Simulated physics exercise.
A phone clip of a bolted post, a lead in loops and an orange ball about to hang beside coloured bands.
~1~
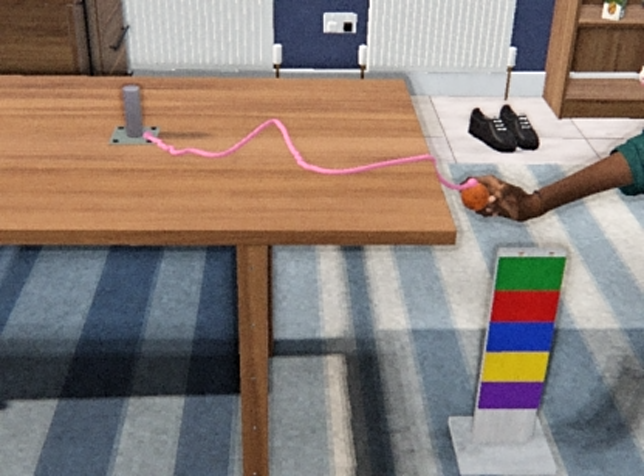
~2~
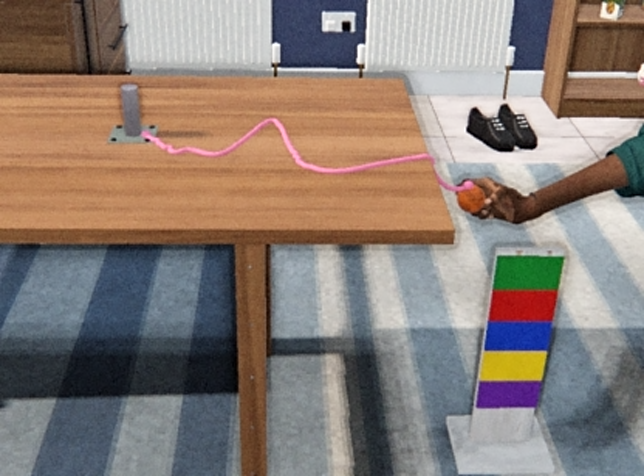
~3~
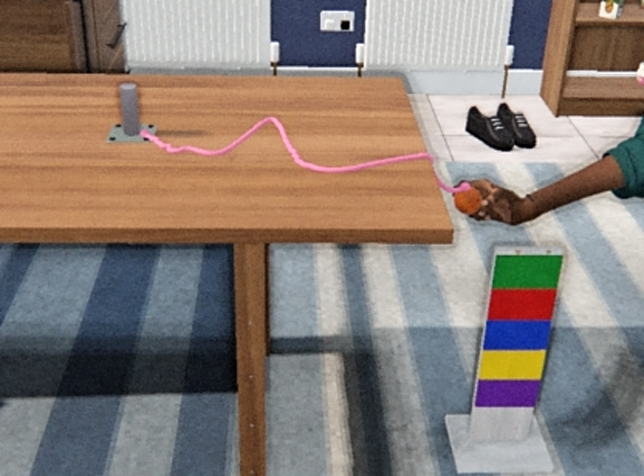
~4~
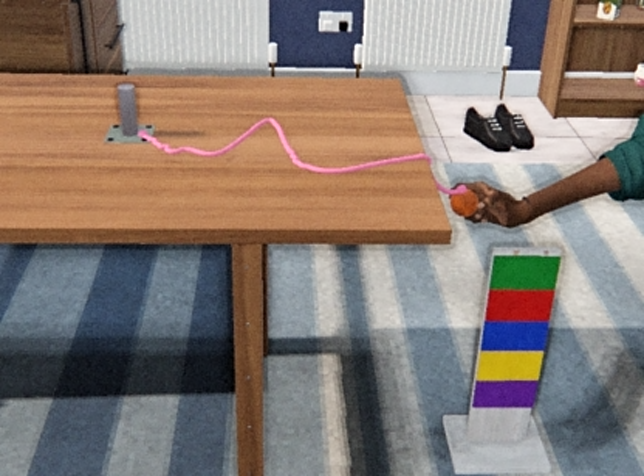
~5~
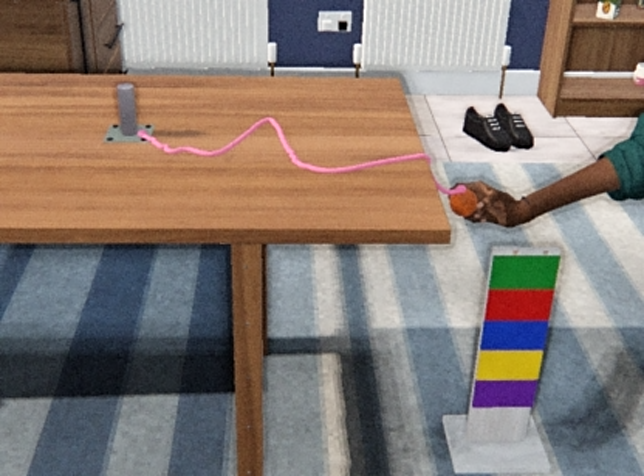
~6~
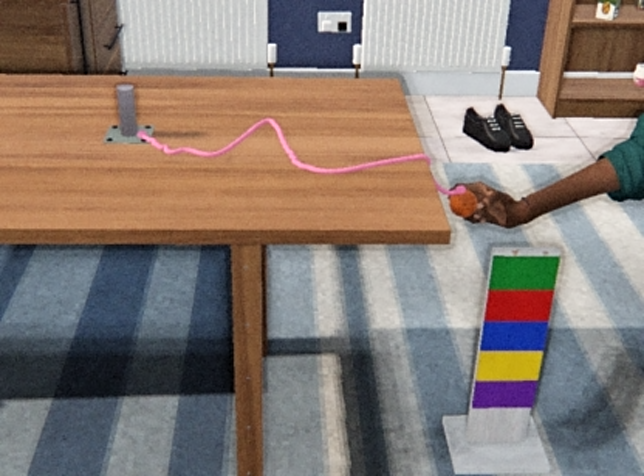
A hand holding an orange ball on a looping pink cord beside a wooden table, barely moving near a colour-banded stand.
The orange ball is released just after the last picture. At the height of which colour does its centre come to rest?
The lead holds its middle at yellow.
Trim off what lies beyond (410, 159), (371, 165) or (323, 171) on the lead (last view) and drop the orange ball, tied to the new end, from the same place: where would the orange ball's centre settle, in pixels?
The places are (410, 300), (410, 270) and (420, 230).
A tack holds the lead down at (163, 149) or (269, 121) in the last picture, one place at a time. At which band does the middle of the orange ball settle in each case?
Try by try: Yellow; red.
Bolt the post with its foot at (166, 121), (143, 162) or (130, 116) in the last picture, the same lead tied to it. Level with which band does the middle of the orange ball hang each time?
It would be purple; purple; yellow.
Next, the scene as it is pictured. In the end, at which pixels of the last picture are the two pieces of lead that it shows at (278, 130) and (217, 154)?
The first at (378, 145), the second at (252, 140).
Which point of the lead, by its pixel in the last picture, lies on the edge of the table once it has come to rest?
That spot is around (286, 147).
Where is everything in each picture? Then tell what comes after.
The first frame shows orange ball (475, 197); green (531, 275); red (525, 308); blue (520, 338); yellow (515, 368); purple (511, 396).
The second frame shows orange ball (471, 199); lead through (171, 147) (240, 143) (282, 129) (306, 166) (396, 161).
The third frame shows orange ball (468, 200).
The fourth frame shows orange ball (464, 203); lead through (168, 147) (237, 143) (279, 129) (302, 166) (393, 161).
The fifth frame shows orange ball (464, 203).
The sixth frame shows orange ball (463, 203); lead through (167, 148) (236, 143) (278, 130) (302, 166) (392, 162).
Soon after, ball near (394, 361); level with yellow.
After that, ball near (411, 360); level with yellow.
In the end, ball near (403, 360); level with yellow. At yellow.
